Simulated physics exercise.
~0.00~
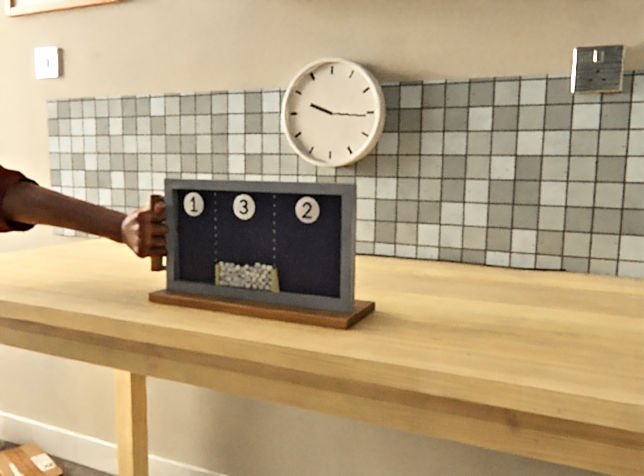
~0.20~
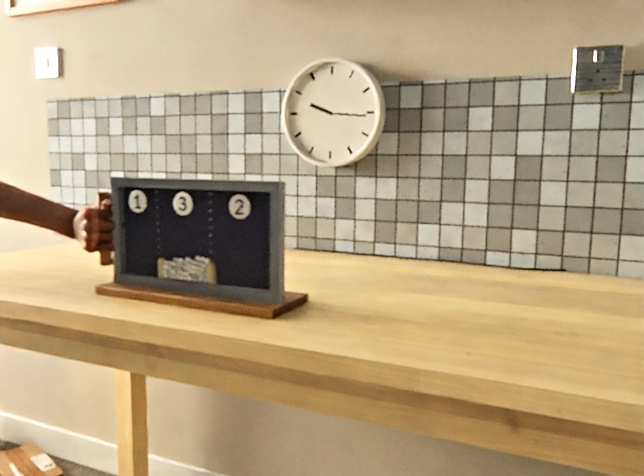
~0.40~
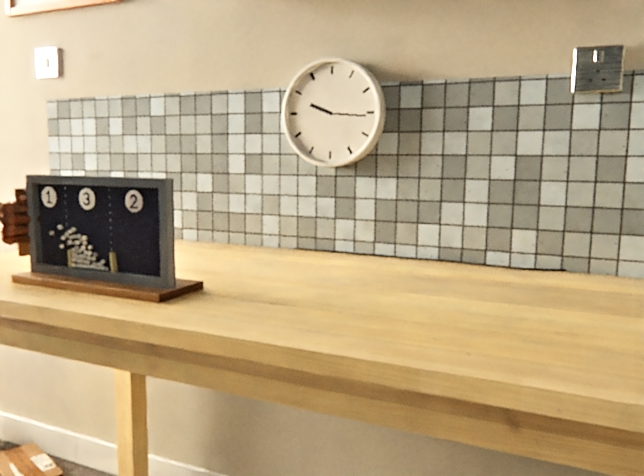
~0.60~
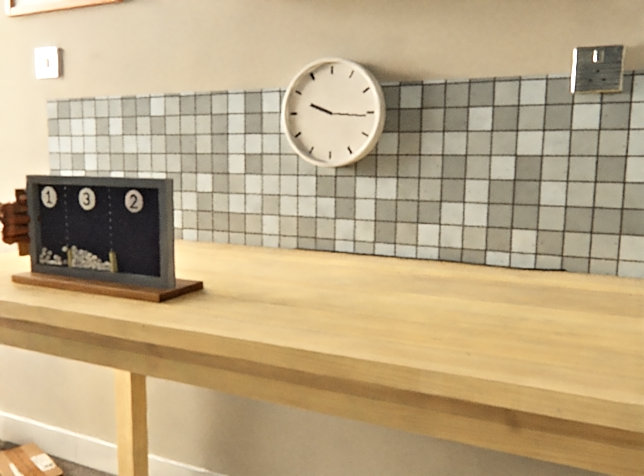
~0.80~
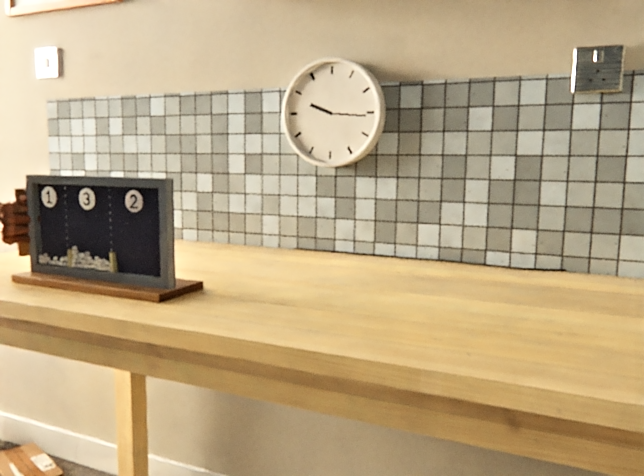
A dark, shallow case holding a low heap of small pale beads was pushed left along a wooden table by a hand, then stopped; the beads spilled leftward over a low divider and settled across the left and middle strips, leaving the right one empty.
